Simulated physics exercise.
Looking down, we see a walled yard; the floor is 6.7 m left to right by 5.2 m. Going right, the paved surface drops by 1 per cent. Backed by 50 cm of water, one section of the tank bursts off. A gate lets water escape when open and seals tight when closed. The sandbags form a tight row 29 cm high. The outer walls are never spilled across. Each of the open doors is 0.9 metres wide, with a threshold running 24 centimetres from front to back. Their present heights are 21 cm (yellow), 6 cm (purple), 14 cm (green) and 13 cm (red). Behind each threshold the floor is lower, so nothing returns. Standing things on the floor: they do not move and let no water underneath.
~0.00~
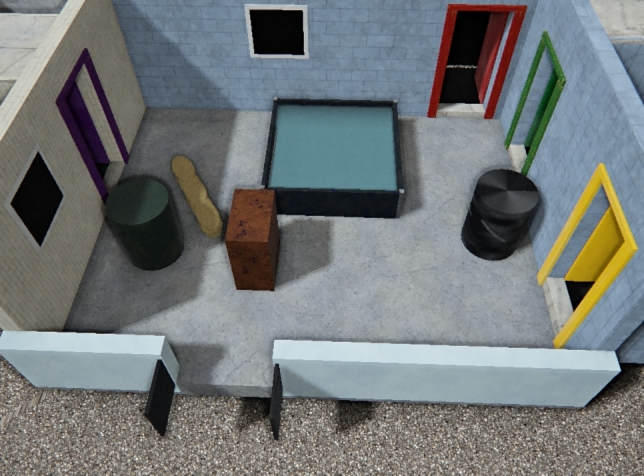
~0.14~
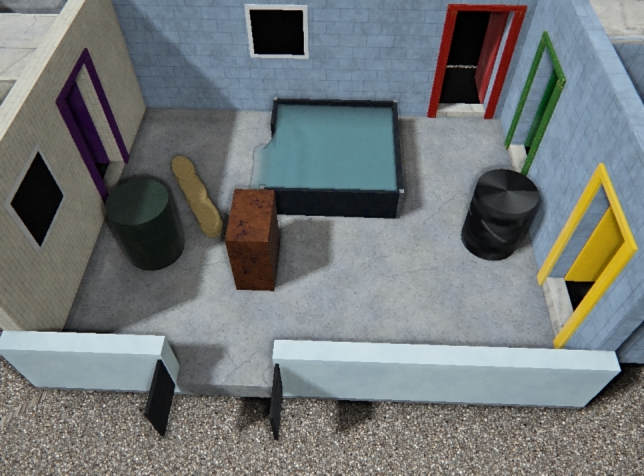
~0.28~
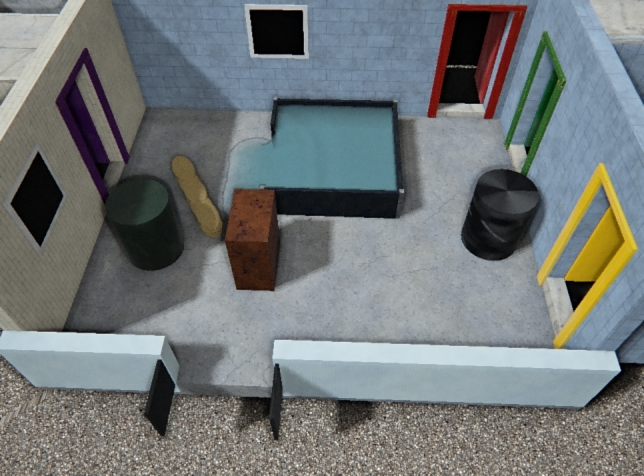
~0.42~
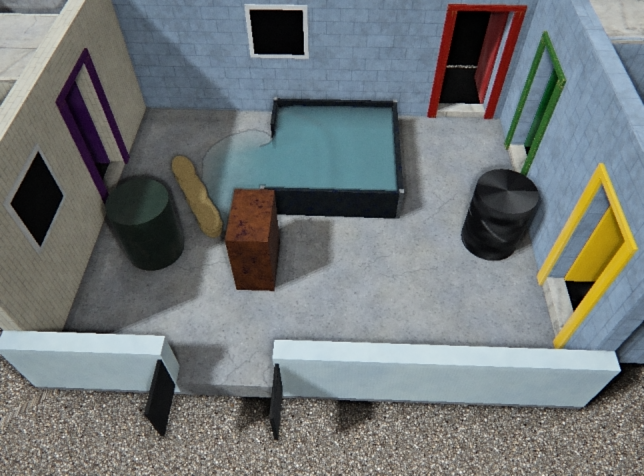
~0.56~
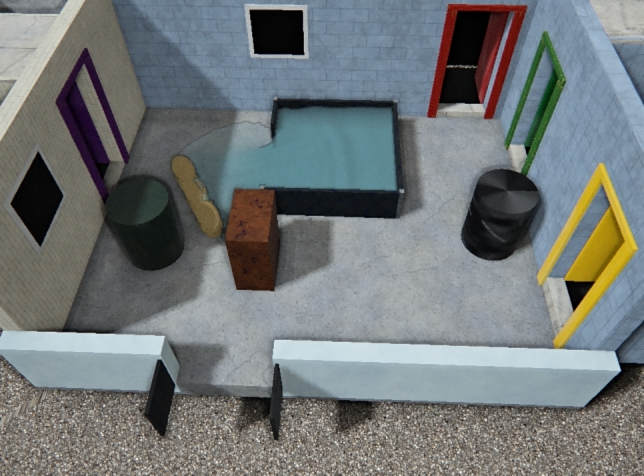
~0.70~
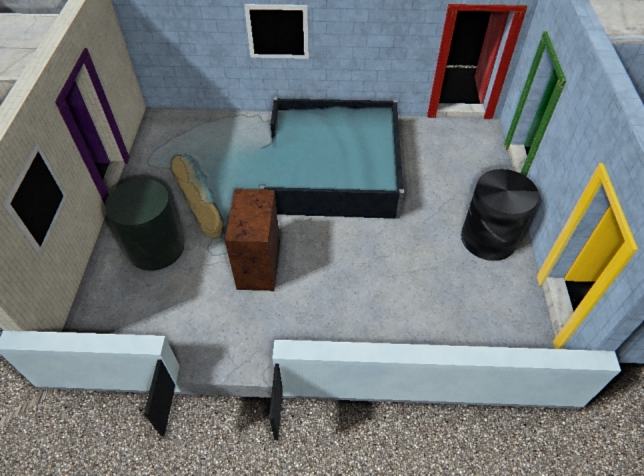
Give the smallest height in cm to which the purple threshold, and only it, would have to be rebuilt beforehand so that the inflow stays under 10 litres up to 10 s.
Roughly 7 cm.
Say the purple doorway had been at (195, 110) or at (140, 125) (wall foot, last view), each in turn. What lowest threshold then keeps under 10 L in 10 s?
Around 25 and 24 cm respectively.
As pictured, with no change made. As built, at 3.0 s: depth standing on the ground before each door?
Yellow door 0 cm, purple door 7 cm, green door 0 cm, red door 0 cm.
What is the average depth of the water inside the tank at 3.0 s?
It averages near 21 cm.
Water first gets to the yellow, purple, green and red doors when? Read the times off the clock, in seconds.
Yellow at 4.5 s, purple at 1.3 s, green at 5.0 s and red at 4.0 s.
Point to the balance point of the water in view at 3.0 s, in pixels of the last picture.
Around (263, 172).
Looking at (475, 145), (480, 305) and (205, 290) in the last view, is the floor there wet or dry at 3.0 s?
In that order: Dry, not reached, flooded.
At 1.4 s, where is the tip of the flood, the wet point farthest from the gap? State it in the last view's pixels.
The farthest wet point sits near (145, 112).
After 1.4 s water covers 20 % of the floor, deepest (39 cm) near (212, 200); 2 cm at the purple door, 0 litres in over its 6 cm threshold.
After 3.0 s water covers 40 % of the floor, deepest (28 cm) near (202, 114); 7 cm at the purple door, 0 litres in over its 6 cm threshold.
After 10.0 s water covers 90 % of the floor, deepest (13 cm) near (561, 367); 6 cm at the purple door, 20 litres in over its 6 cm threshold.
At the purple door as built, the water arrived by 1.4 s and peaked near 9 cm at 5.6 s.
Run again over the same 10 s with other heights there, 21 litres in over 6 cm, 4 litres over 8.5 cm. The limit of 10 litres is kept from about 7 cm up.
